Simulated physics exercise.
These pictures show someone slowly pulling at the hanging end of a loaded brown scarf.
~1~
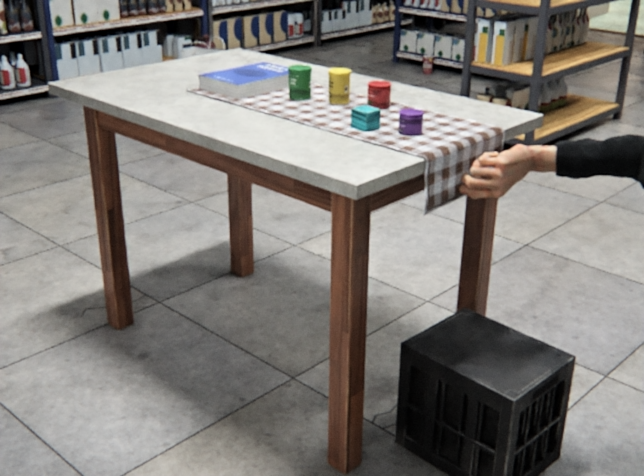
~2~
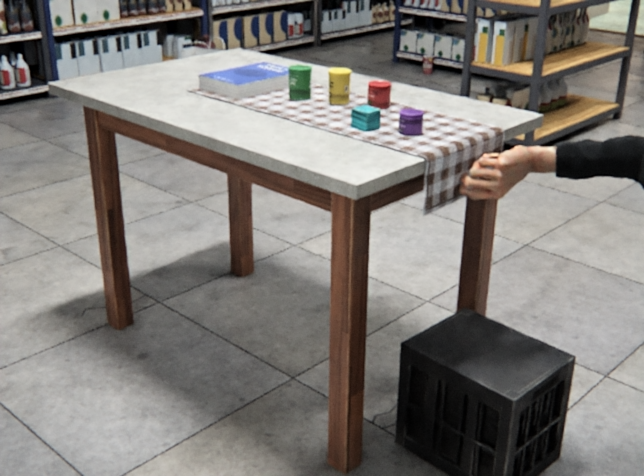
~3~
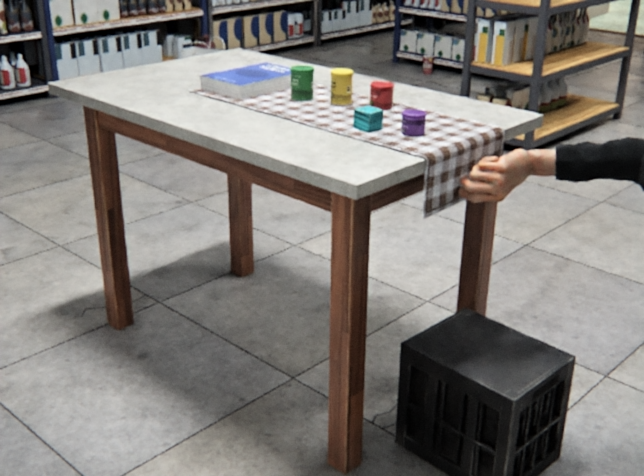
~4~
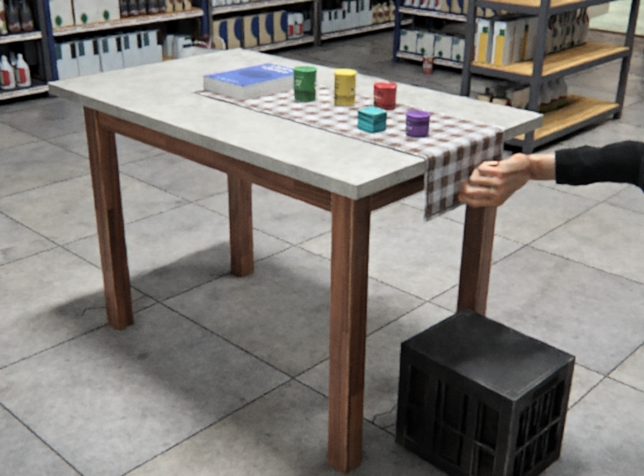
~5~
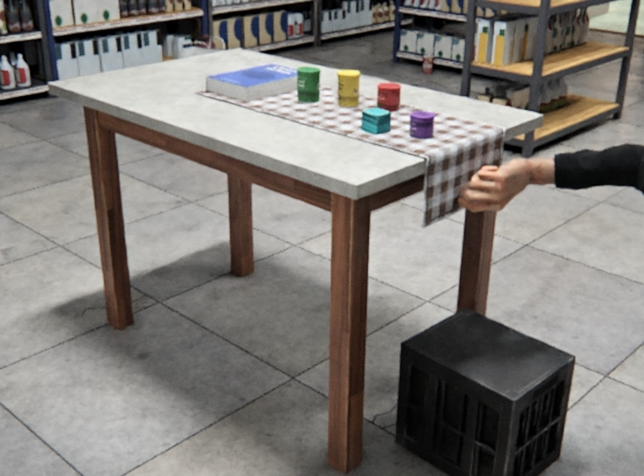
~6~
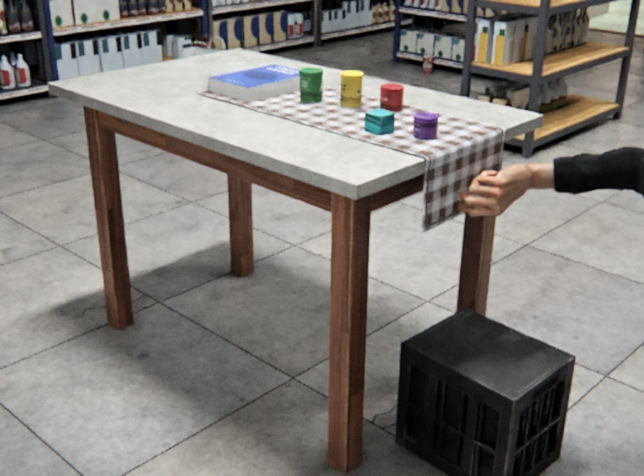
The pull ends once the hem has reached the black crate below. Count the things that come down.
It carries off three.
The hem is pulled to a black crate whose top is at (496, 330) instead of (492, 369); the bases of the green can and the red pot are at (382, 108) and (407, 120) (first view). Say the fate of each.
The green can holds on, the red pot drops off.
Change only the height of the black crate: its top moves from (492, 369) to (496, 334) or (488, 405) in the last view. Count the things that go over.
In that case 2 and 4.
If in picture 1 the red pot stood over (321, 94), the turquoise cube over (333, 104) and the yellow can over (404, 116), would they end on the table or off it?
The red pot keeps its place on top, the turquoise cube keeps its place on top, the yellow can goes over.
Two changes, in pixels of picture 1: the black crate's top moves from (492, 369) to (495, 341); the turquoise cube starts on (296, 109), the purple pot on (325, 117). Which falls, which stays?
The turquoise cube holds on; the purple pot survives.
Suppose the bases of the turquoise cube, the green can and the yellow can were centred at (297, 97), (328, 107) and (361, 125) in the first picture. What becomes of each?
The turquoise cube remains up; the green can keeps its place on top; the yellow can falls.
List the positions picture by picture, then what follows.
Hem (423, 215); purple pot (411, 112); turquoise cube (366, 109); red pot (380, 83); yellow can (340, 70); green can (300, 67); top of the crate (492, 369), in the first picture.
Hem (423, 215); purple pot (411, 112), in the second picture.
Hem (422, 218); turquoise cube (369, 109), in the third picture.
Hem (423, 223); red pot (385, 85); top of the crate (492, 369), in the fourth picture.
Hem (422, 228); yellow can (349, 72), in the fifth picture.
Hem (421, 232); purple pot (426, 115); turquoise cube (380, 112); red pot (392, 86); yellow can (352, 73); green can (311, 70), in the sixth picture.
Early on, hem near (459, 261); purple pot gone.
Midway, hem near (456, 316); purple pot and turquoise cube gone.
Finally, hem on the crate; purple pot, turquoise cube and red pot gone. The answer is three.
